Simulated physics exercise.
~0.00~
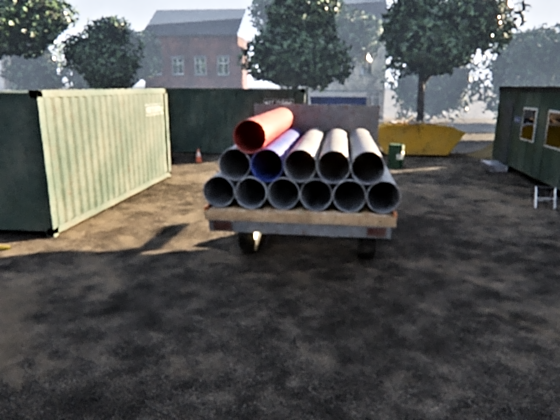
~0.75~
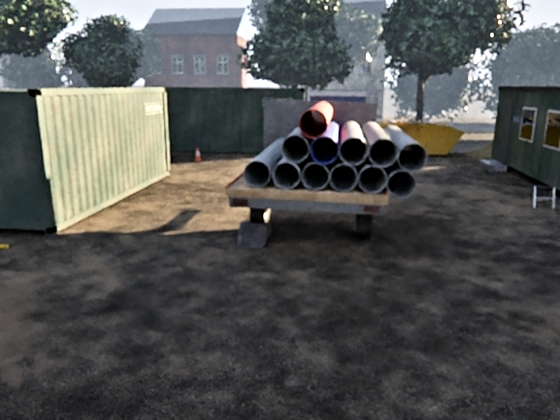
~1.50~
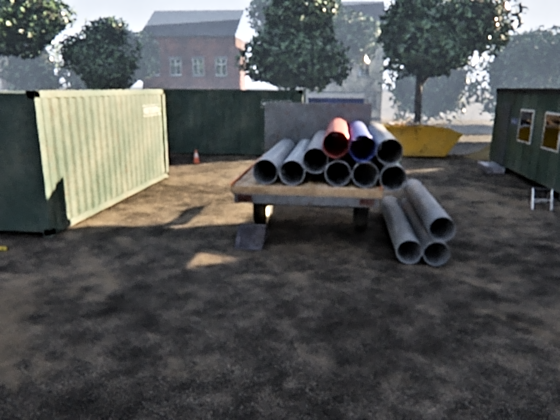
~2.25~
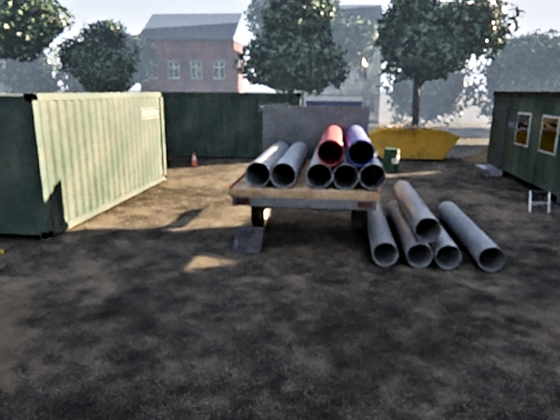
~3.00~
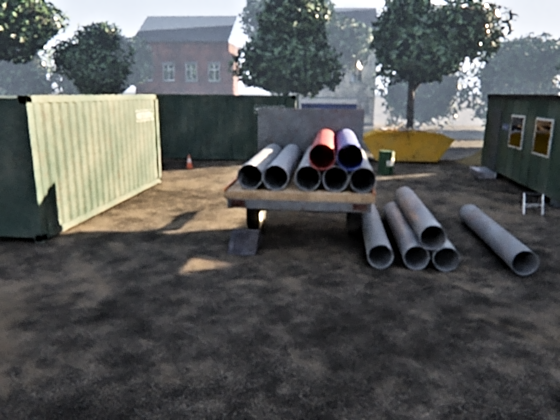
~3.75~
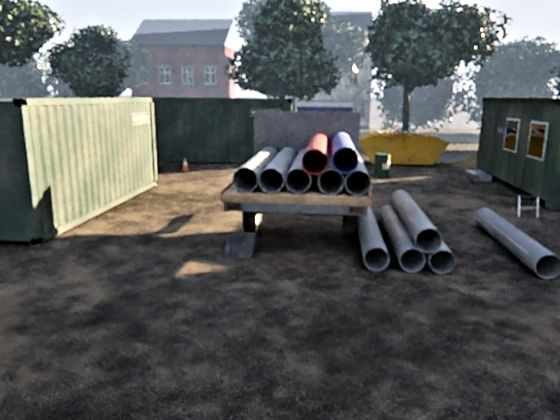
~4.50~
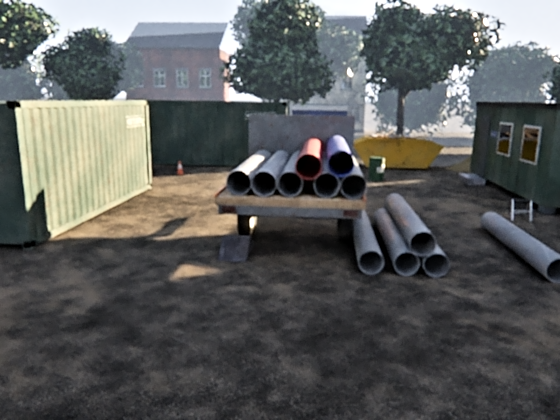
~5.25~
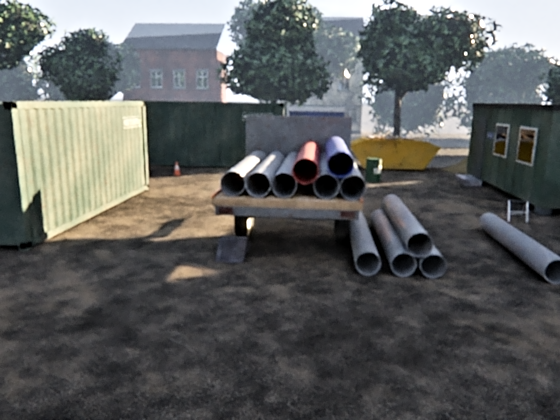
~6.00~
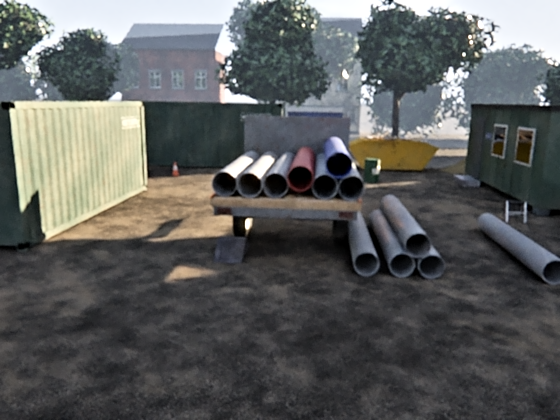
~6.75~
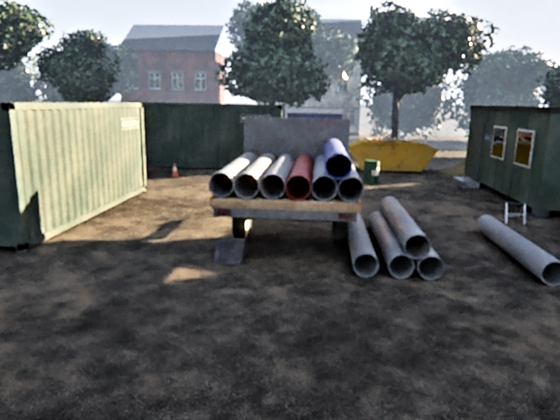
In a yard, a trailer tips, five grey pipes roll off right, and red settles beside blue.
